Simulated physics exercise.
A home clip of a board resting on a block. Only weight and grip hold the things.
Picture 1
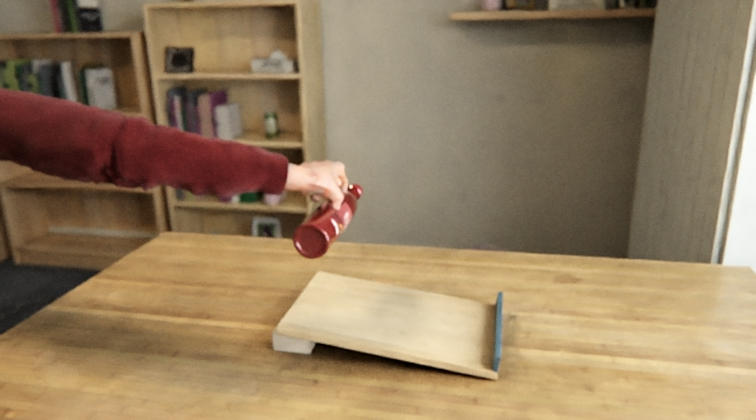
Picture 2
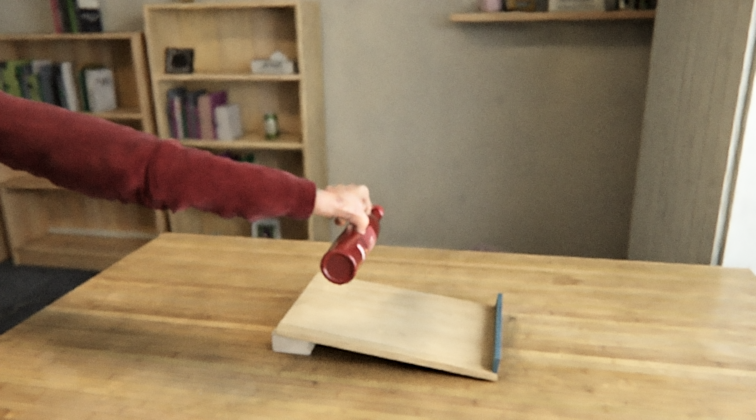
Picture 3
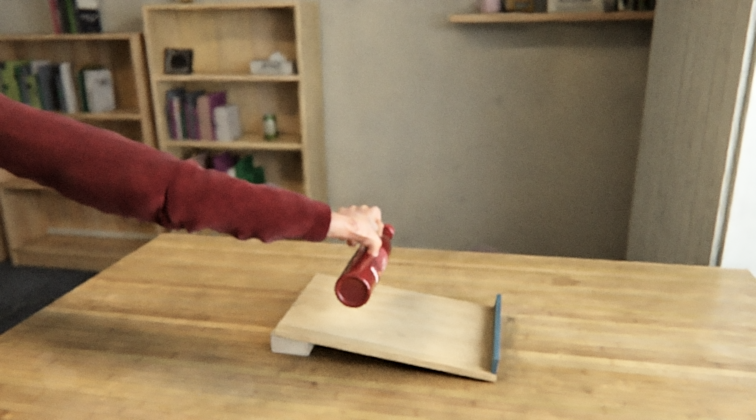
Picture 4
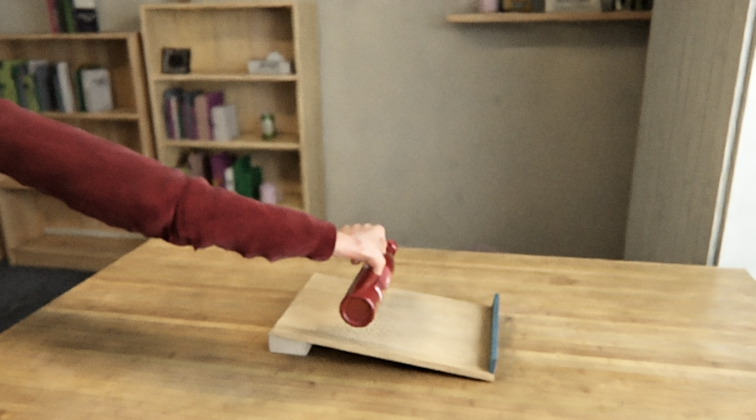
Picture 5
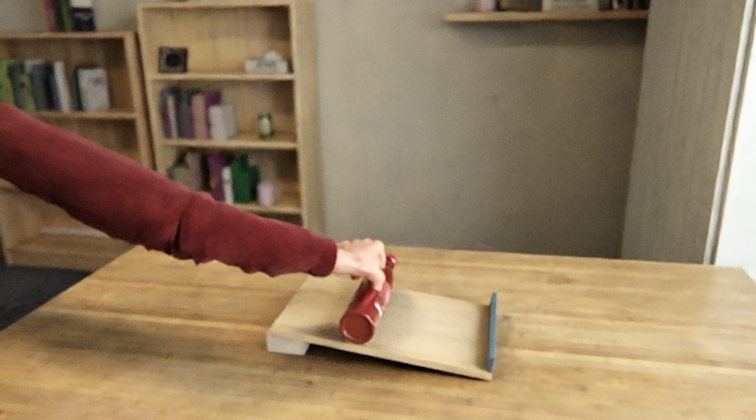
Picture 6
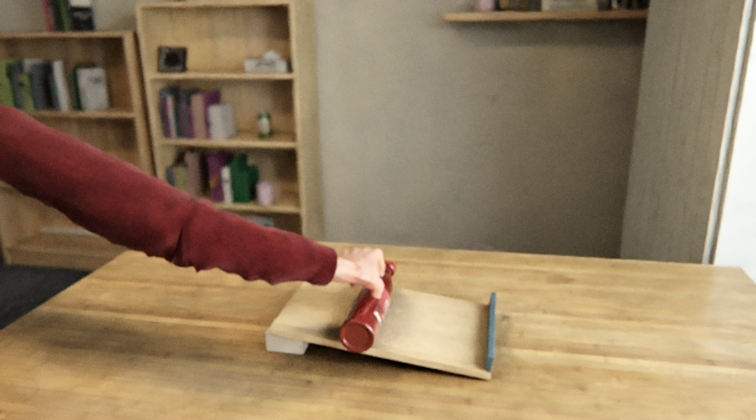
In a room with wooden shelves of books against a grey wall, a wooden table is seen from the front and slightly above. On it a pale board slopes down to the right, its left end on a whitish block and a blue strip along its right edge. An arm in a dark red sleeve reaches from the left and lowers a red bottle sideways onto the board, keeping hold, while the view shifts very slightly.
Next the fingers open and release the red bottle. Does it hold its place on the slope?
The red bottle goes downhill.
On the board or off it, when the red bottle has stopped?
It stops on the board.
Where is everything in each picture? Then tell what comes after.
In the first picture, coming down; red bottle (336, 213).
In the second picture, coming down; red bottle (360, 237).
In the third picture, coming down; red bottle (372, 257).
In the fourth picture, coming down; red bottle (375, 275).
In the fifth picture, coming down; red bottle (375, 290).
In the sixth picture, in place under the hand; red bottle (374, 298).
Then, 0.60 s after the last picture, red bottle rolled about its own width near (418, 307).
Then, 0.80 s after the last picture, red bottle rolled well along near (462, 315).
At rest, moved from the start, red bottle. Seen from the same camera at the end, red bottle near (473, 317). The red bottle slides or rolls down.
